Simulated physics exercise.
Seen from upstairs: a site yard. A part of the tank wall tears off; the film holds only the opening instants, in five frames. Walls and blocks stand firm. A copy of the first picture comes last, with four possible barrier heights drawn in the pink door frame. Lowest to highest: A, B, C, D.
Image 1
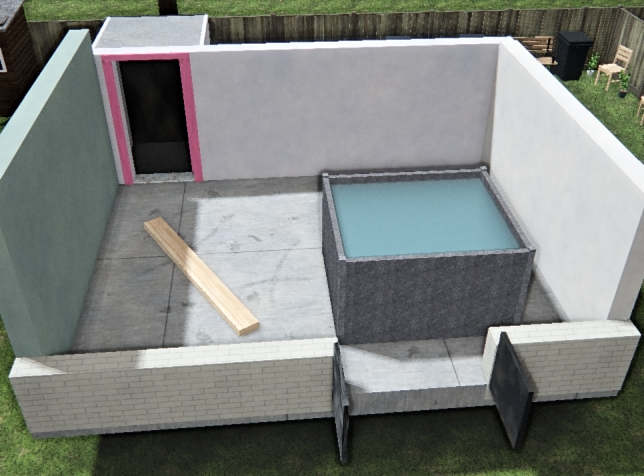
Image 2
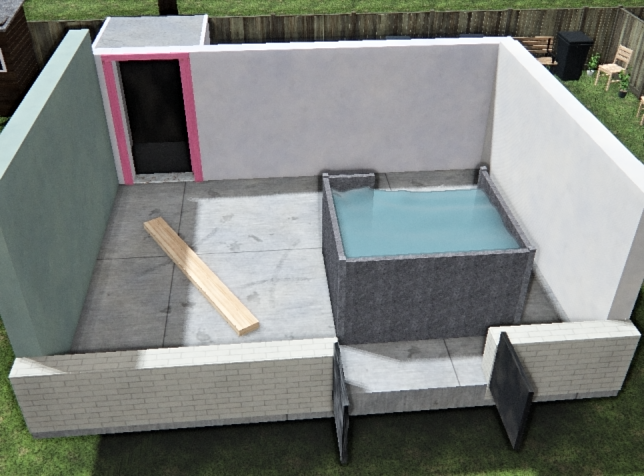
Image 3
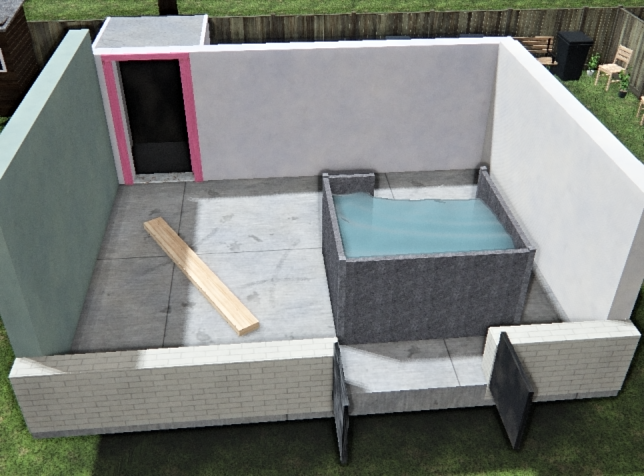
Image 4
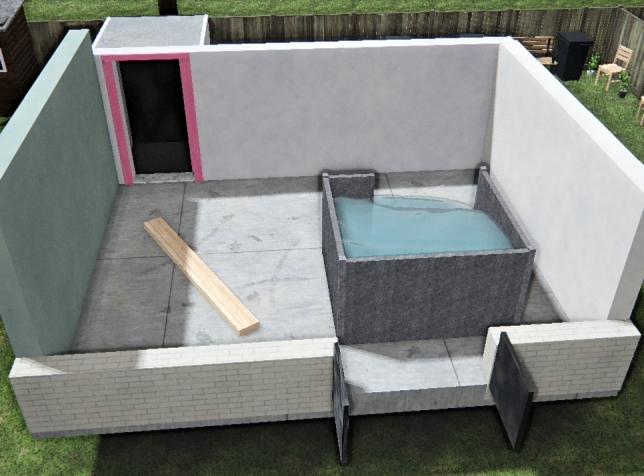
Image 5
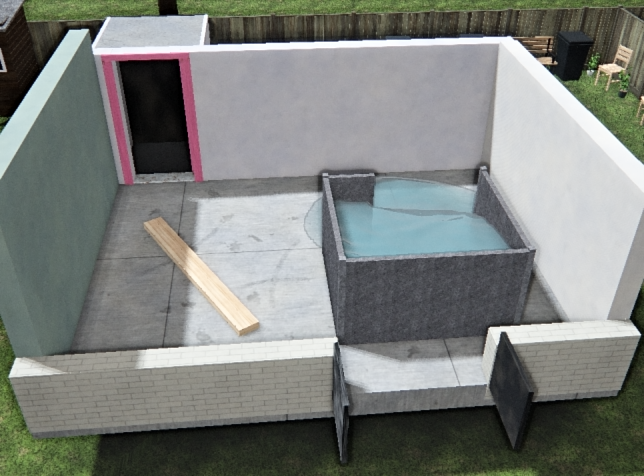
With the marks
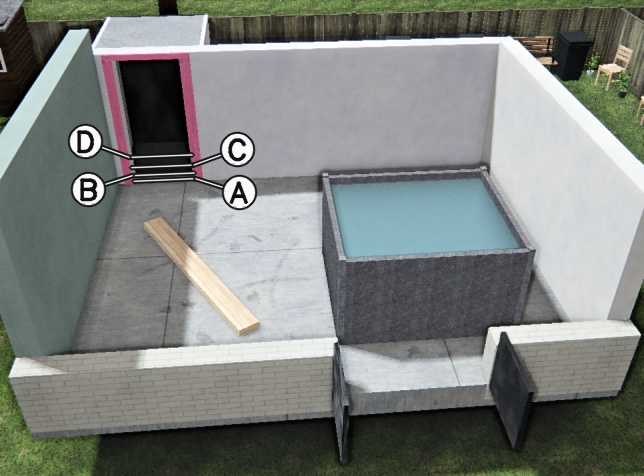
Water draining from a dark square tank in a walled yard, its level dropping as a clear sheet spreads out behind and left.
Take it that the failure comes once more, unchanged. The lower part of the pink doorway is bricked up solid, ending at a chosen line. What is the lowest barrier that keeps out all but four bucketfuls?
The answer is line C.
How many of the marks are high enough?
Two.
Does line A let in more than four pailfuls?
Yes, it does.
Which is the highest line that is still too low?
Line B.
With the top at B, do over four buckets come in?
Yes, that goes wrong.
On the marked copy, A at (164, 179); B at (163, 174); C at (162, 166); D at (161, 156); from the bottom up A, B, C, D.
If A is chosen, dozens of bucketfuls pour in.
If B is chosen, about 10 bucketfuls get in.
If C is chosen, a splash gets over, under a bucket.
If D is chosen, nothing gets over.
